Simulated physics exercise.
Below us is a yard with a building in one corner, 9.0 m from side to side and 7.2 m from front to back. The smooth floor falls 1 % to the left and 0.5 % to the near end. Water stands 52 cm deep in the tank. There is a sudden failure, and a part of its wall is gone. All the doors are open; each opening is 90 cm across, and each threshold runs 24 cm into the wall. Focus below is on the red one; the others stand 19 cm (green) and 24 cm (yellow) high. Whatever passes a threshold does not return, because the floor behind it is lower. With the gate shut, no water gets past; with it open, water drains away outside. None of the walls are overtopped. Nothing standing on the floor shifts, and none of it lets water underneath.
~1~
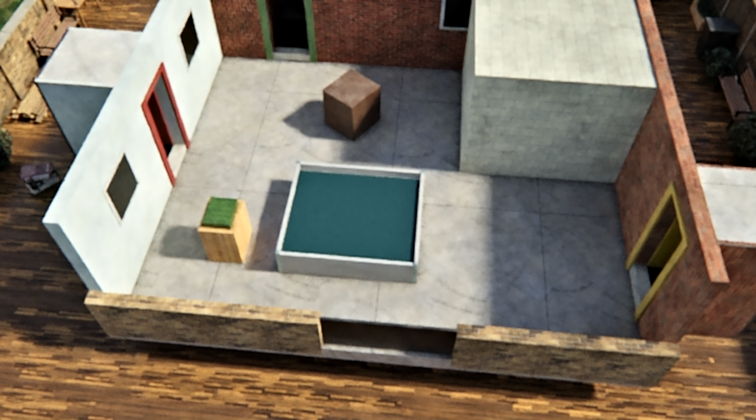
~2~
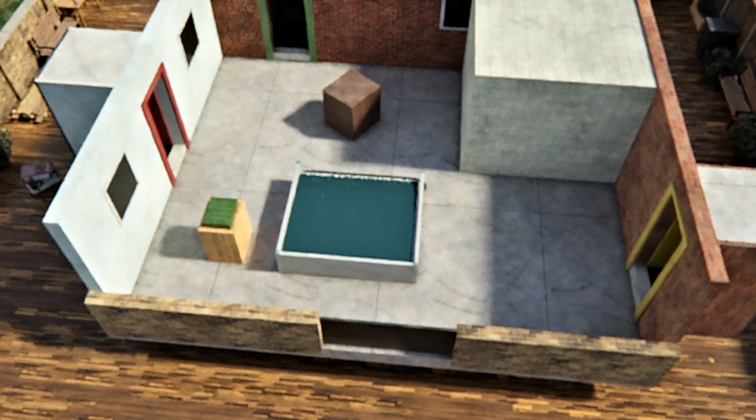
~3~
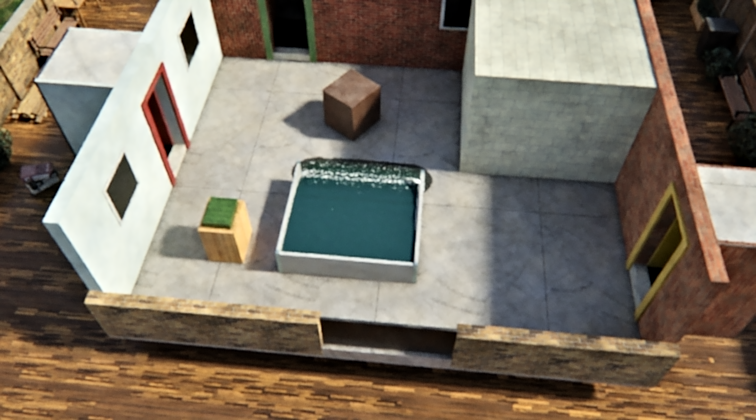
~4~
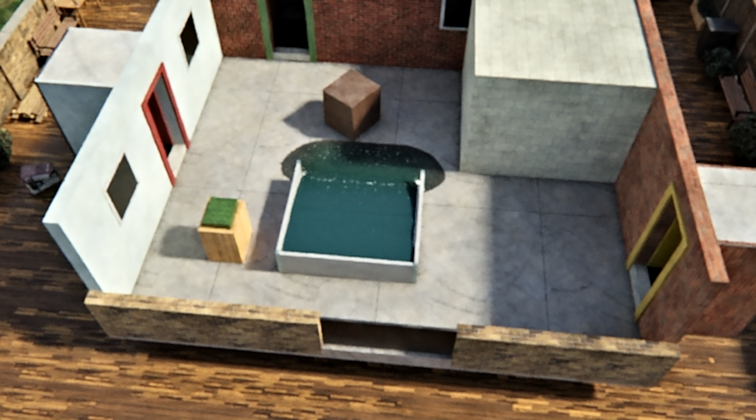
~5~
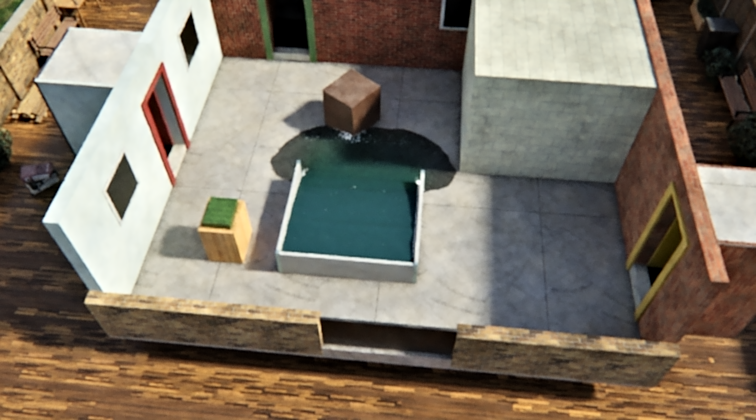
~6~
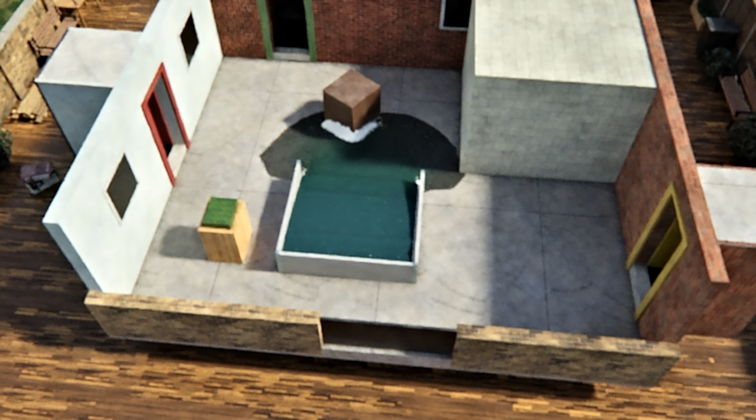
A walled yard with a smooth grey concrete floor is seen from above by a still camera, with a pale concrete block at the right rear. A low white tank of dark green water stands near the middle, between a grass-topped wooden box, a brown cube behind, a red doorway left and a yellow one right. The tank's far wall gives way, and water pours out backward, fans across the floor and foams against the cube.
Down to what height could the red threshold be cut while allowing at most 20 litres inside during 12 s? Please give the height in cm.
It could go down to about 8.5 cm.
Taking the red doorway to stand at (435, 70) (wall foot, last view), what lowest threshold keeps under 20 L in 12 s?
Close to 25 cm at the least.
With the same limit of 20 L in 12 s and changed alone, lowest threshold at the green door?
For green: Close to 12.0 cm.
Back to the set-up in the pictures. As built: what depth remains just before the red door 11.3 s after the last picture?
It comes to about 7.0 centimetres deep.
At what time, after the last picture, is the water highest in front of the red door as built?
5.5 s.
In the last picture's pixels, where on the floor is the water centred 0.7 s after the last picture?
Centre of the water: Approx. (356, 192) px.
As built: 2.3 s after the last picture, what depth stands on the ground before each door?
The green door has 12 cm, the yellow door 0 cm and the red door 0 cm.
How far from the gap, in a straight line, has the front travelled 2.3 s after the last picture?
Roughly 5.4 m.
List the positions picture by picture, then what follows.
Still water, 52 cm deep, in the tank at (354, 213); the red door at (168, 131) is dry, in the first frame.
The front is at a hidden place, 0.3 m from the gap on the far side; 0.6 m2 of floor is wet, 52 cm left at the back, in the second frame.
The gap is on the far side, the front 0.7 m out at (373, 164); the back of the tank holds 52 cm, in the third frame.
The gap is on the far side, the front 1.2 m out at (320, 143); the back of the tank holds 52 cm, in the fourth frame.
The front is at (329, 128), 1.6 m from the gap on the far side; 4.7 m2 of floor is wet, 52 cm left at the back, in the fifth frame.
The front is at (383, 116), 2.1 m from the gap on the far side; 5.9 m2 of floor is wet, 49 cm left at the back; the red door at (168, 131), 3.9 m from the gap, is still 2.1 m from the nearest water, in the sixth frame.
Then, 0.7 s after the last picture water covers 25 % of the floor, deepest (34 cm) near (348, 145); it has not reached the red door.
Then, 2.3 s after the last picture water covers 35 % of the floor, deepest (32 cm) near (444, 74); it has not reached the red door.
Then, 11.3 s after the last picture water covers 80 % of the floor, deepest (16 cm) near (182, 323); 7 cm at the red door, 1 litre in over its 15 cm threshold.
At the red door as built, the water peaked near 16 cm, 5.3 s after the last picture.
With a threshold of 7.5 cm, 30 litres would have come in within the 12 s; with 10 cm, 13 litres. So under 20 litres takes about 8.5 cm.
